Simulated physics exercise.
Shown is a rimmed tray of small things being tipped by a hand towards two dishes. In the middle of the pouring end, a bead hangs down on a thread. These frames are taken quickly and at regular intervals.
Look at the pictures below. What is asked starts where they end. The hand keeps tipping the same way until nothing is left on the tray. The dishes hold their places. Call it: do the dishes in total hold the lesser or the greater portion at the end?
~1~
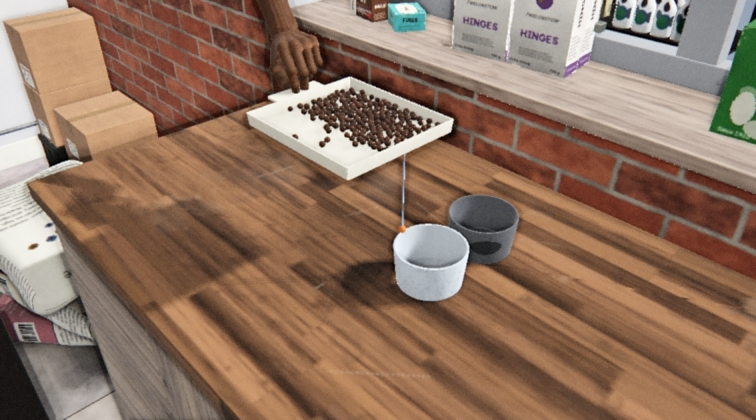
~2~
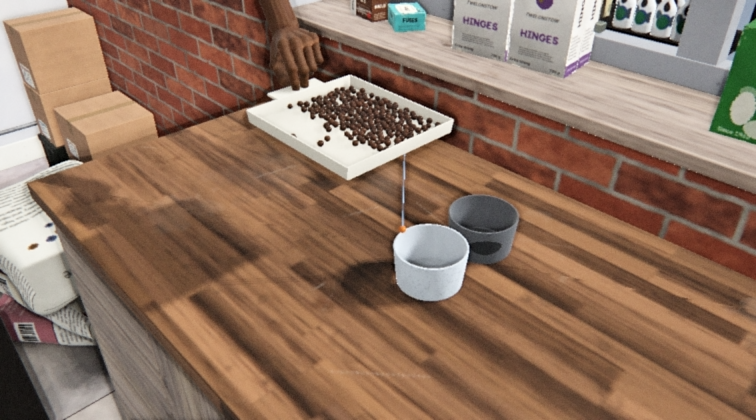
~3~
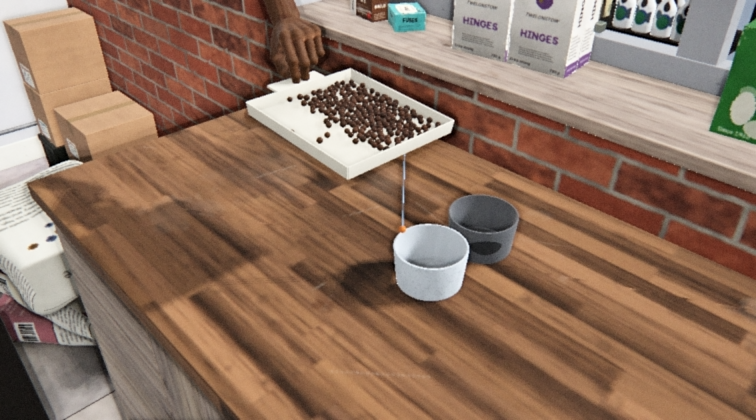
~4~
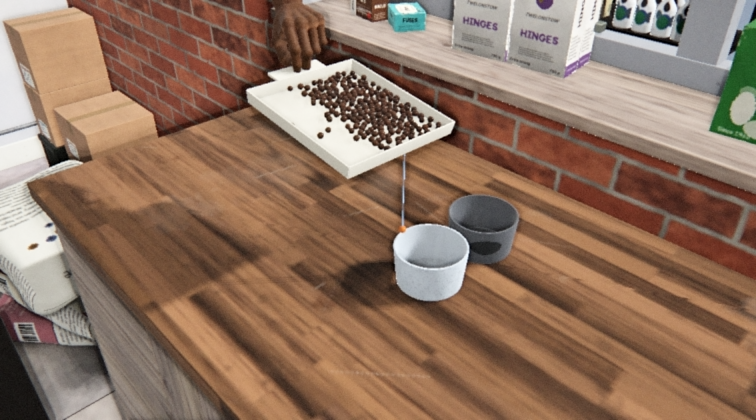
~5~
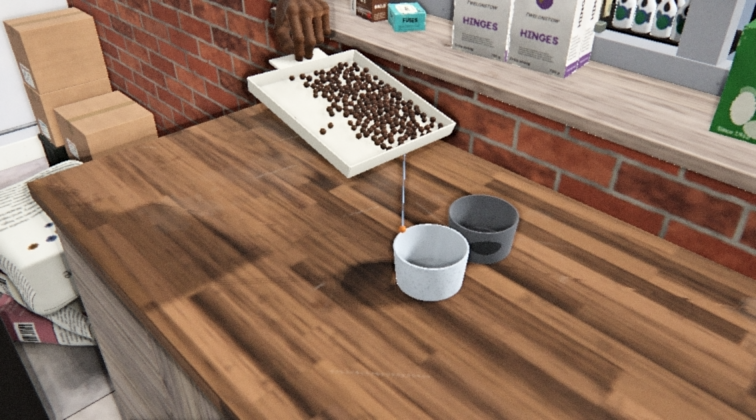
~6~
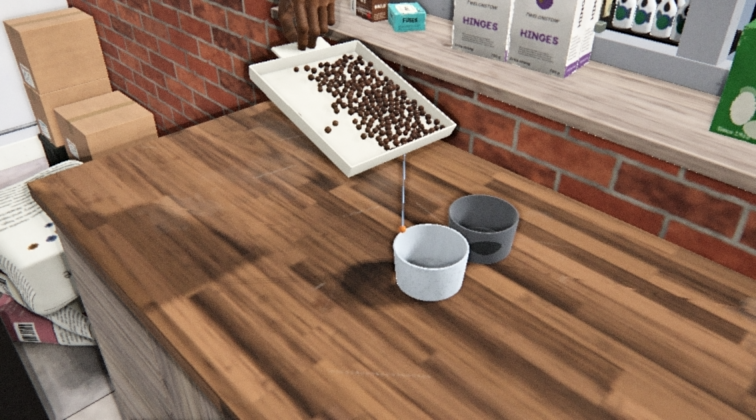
In total they hold the greater portion.
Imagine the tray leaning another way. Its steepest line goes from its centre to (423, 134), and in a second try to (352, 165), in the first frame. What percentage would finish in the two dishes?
In turn 40 and 0 in a hundred.
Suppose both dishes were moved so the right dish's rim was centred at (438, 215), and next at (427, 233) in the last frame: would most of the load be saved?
In the first position shy of half, in the second shy of half.
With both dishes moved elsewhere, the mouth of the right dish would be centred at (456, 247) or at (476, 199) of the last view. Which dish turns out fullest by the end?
The one at right the first time, the one at left the second.
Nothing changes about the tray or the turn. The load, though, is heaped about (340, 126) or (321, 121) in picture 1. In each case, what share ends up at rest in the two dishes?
In order, 60 % then 70 %.
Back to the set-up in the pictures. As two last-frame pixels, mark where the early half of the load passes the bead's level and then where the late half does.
I'd say around (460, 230) at first, then around (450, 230).
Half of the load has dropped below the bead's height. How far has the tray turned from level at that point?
Near 105 degrees.
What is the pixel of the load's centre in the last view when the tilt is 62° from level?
I'd put the middle close to (412, 114).
Just after the last frame, tray tipped steeply; almost all on the tray; just a few in the air.
A moment on, tray tipped right over; roughly a third on the tray; roughly a quarter in the left dish; about a tenth in the right dish; about a tenth outside both; roughly a third in the air.
Further on, tray tipped past a quarter turn; roughly half in the left dish; roughly a quarter in the right dish; roughly a third outside both.
When it is over, tray tipped past a quarter turn; roughly half in the left dish; about a tenth in the right dish; roughly a third outside both.
